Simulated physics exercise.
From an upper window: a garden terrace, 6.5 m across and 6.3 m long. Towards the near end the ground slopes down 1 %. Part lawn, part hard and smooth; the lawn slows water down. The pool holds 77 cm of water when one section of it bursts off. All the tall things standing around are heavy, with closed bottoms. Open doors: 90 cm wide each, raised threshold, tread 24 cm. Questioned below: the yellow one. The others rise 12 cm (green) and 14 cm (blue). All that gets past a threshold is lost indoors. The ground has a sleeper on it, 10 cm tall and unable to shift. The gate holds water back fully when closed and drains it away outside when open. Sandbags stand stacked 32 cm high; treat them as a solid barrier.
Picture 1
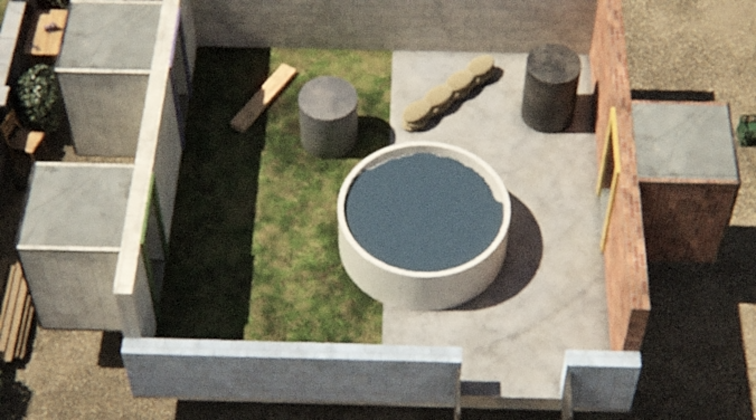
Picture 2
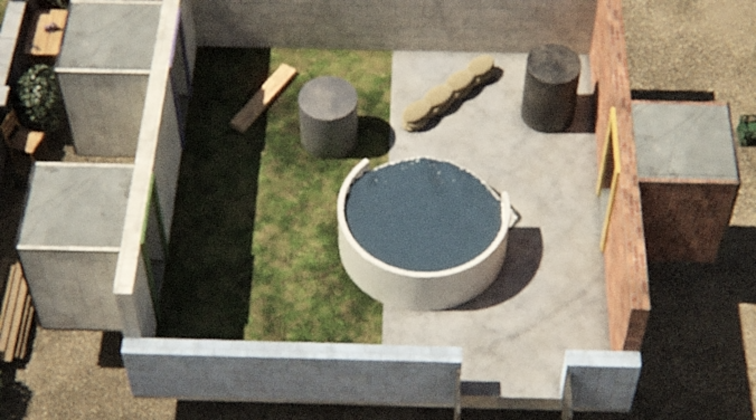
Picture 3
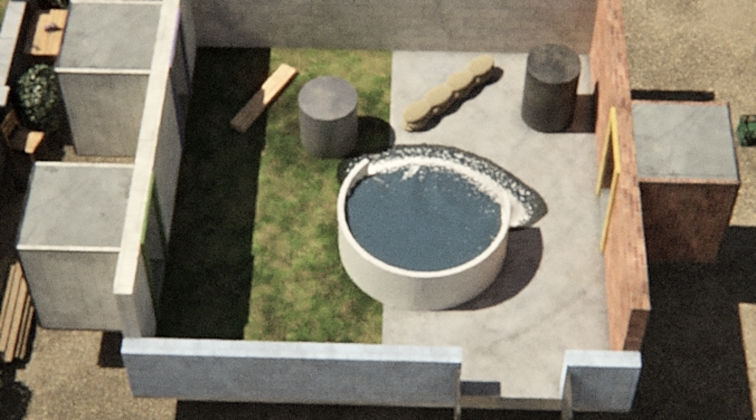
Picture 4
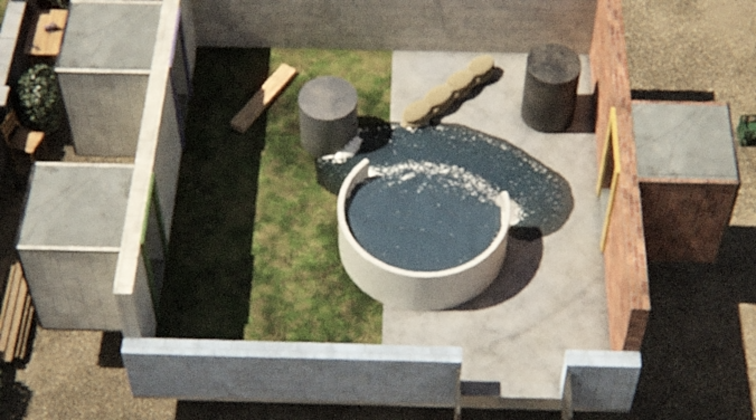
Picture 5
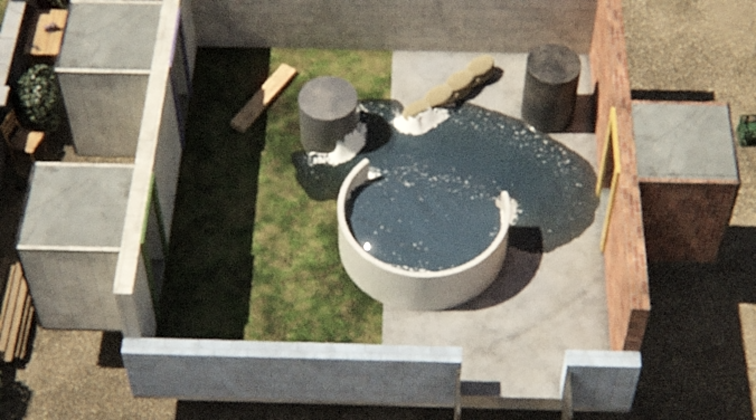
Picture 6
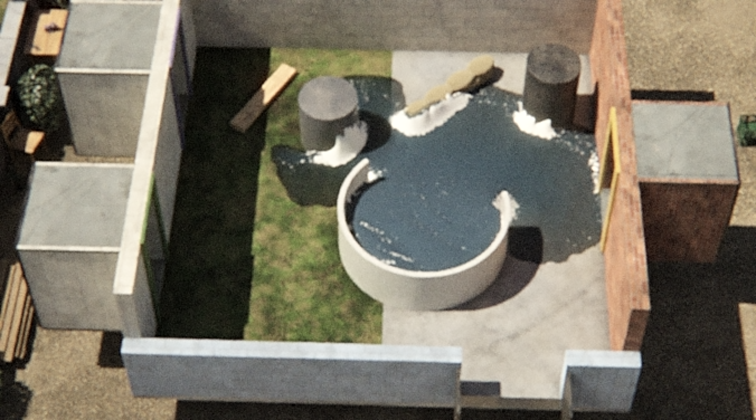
On a walled garden terrace, the far side of a round white pool broke open and water poured out, spreading across the paving and grass, foaming around the drums and sandbags, and reaching the yellow door.
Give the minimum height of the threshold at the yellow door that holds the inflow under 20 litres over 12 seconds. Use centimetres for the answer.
12 cm.
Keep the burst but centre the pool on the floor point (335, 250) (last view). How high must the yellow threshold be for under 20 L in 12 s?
In that case about 9.5 cm.
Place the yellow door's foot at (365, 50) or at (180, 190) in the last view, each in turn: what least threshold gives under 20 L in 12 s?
First place around 17 cm, second around 5.0 cm.
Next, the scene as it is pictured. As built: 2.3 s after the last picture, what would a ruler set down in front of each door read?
Green door: 0 cm; blue door: 0 cm; yellow door: 11 cm.
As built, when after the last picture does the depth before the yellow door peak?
I'd guess close to 3.5 seconds.
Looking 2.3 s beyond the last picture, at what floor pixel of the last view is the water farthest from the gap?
The farthest wet point sits near (197, 53).
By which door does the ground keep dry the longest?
Last door: Green.
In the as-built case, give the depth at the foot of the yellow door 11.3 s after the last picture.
The depth there is around 8.0 cm.
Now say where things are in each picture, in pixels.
The first frame shows the pool at (424, 210) is whole and still, 77 cm deep; the yellow door at (610, 178) is dry.
In the second frame, water pours out on the far side and has run 0.3 m, to (514, 215); about 8 cm deep outside, 77 cm at the back.
In the third frame, the front is at (537, 199), 0.8 m from the gap on the far side; 2.0 m2 of floor is wet, 77 cm left at the back.
In the fourth frame, water pours out on the far side and has run 1.3 m, to (564, 185); about 10 cm deep outside, 77 cm at the back.
In the fifth frame, water pours out on the far side and has run 1.8 m, to (586, 167); about 8 cm deep outside, 72 cm at the back.
In the sixth frame, the front is at a hidden place, 2.3 m from the gap on the far side; 8.8 m2 of floor is wet, 63 cm left at the back; water is at the yellow door at (610, 178).
Then, 0.7 s after the last picture water covers 35 % of the floor, deepest (40 cm) near (585, 146); 12 cm at the yellow door, 0 litres in over its 21 cm threshold.
Then, 2.3 s after the last picture water covers 65 % of the floor, deepest (44 cm) near (571, 103); 11 cm at the yellow door, 0 litres in over its 21 cm threshold.
Then, 11.3 s after the last picture water covers 95 % of the floor, deepest (14 cm) near (151, 372); 8 cm at the yellow door, 0 litres in over its 21 cm threshold.
At the yellow door as built, the water peaked near 16 cm, 3.3 s after the last picture.
With a threshold of 11 cm, 28 litres would have come in within the 12 s; with 13 cm, 14 litres. So under 20 litres takes about 12 cm.
